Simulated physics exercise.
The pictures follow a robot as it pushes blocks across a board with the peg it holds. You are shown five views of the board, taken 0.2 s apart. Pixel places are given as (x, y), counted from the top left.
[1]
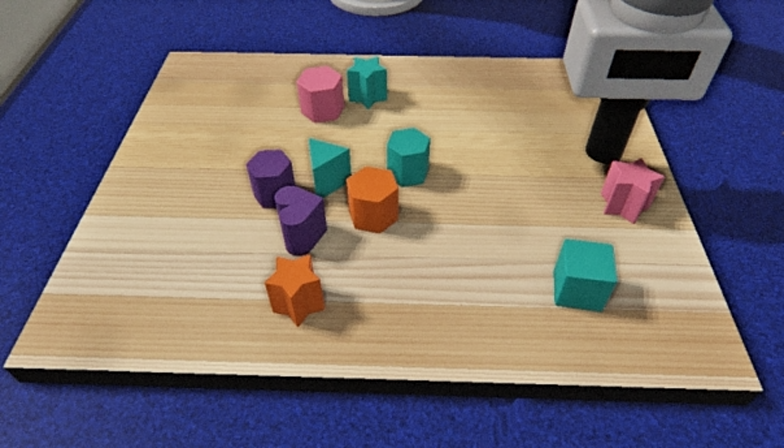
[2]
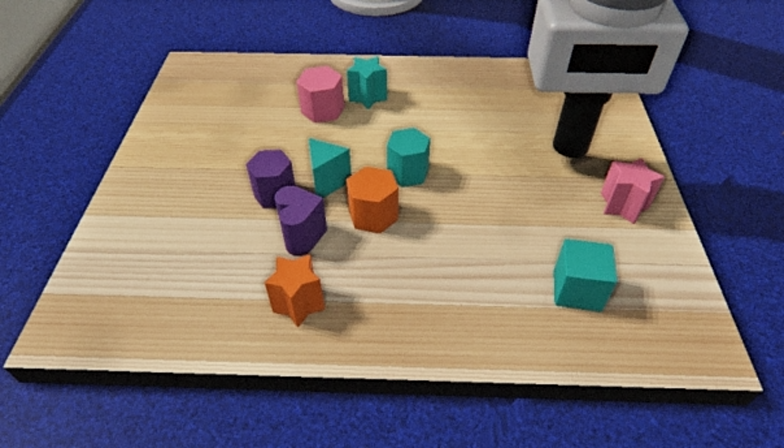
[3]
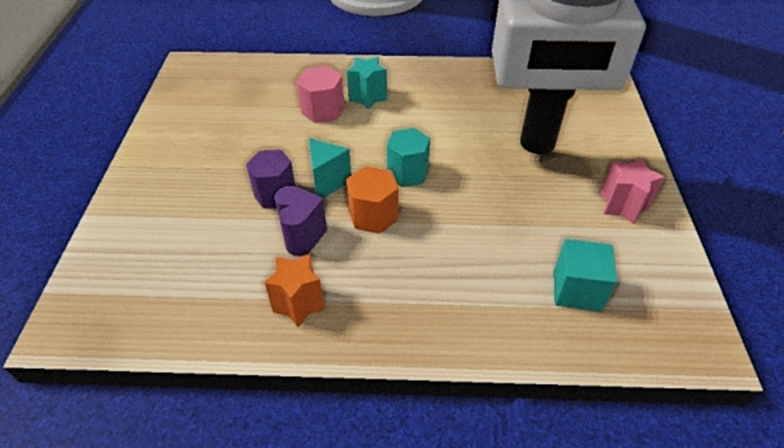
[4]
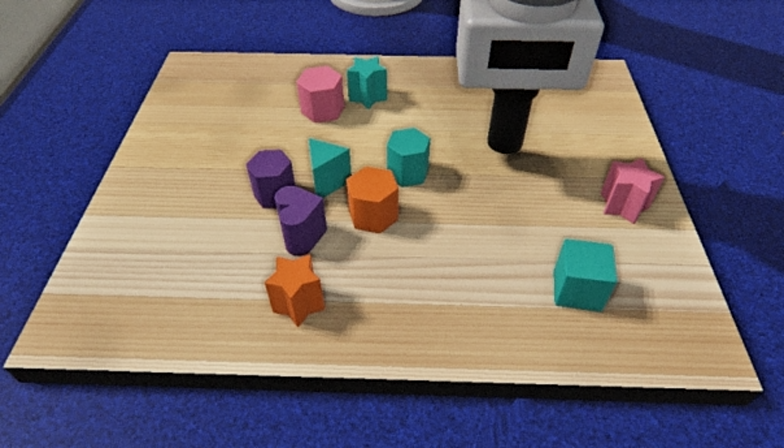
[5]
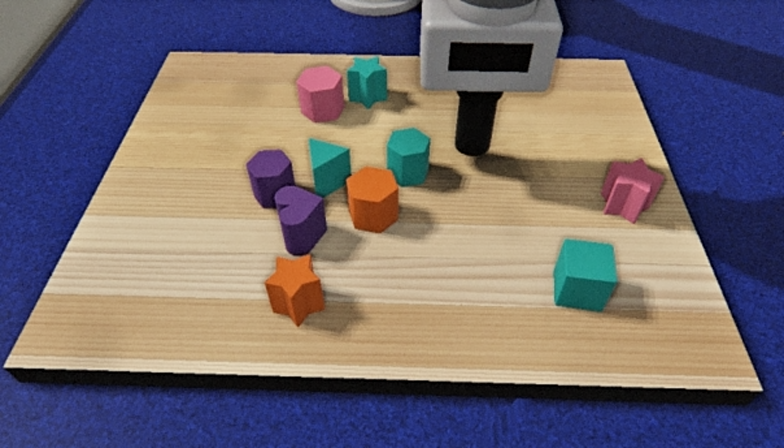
Above a wooden board, a robot arm's black peg moves steadily left past still, colourful blocks.
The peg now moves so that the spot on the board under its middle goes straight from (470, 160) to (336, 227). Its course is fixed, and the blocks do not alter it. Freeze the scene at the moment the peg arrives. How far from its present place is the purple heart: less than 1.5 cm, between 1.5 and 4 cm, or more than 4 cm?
That block covers between 1.5 and 4 cm.
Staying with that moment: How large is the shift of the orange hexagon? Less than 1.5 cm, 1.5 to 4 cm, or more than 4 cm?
The block shifts more than 4 cm.
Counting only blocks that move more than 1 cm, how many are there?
This push will displace three or more blocks.
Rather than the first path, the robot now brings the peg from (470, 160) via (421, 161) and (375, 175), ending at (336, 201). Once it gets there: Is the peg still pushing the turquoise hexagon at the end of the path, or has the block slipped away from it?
The turquoise hexagon is leading.
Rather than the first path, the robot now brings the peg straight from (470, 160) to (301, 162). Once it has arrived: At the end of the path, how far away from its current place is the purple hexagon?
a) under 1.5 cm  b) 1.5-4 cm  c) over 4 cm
a.
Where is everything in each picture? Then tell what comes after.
In the first frame, lower end of the peg (603, 152), tops of blocks, purple heart (296, 203), turquoise triangular block (324, 151), orange hexagon (372, 183), turquoise hexagon (409, 141).
In the second frame, peg (570, 147), blocks as before.
In the third frame, peg (538, 143), blocks as before.
In the fourth frame, peg (505, 143), blocks as before.
In the fifth frame, peg (472, 145), purple heart (296, 203), turquoise triangular block (324, 151), orange hexagon (372, 183), turquoise hexagon (409, 141).
The first path, step by step. One third of the way, peg (428, 166); turquoise hexagon (391, 142).
Two thirds of the way, peg (383, 188); orange hexagon (352, 197); turquoise hexagon (373, 142), turned 35° clockwise.
At the end, peg (334, 213); purple heart (275, 212), turned 60° clockwise; turquoise triangular block not moved; orange hexagon (321, 229), turned 60° anticlockwise; turquoise hexagon (373, 142), turned 35° clockwise.
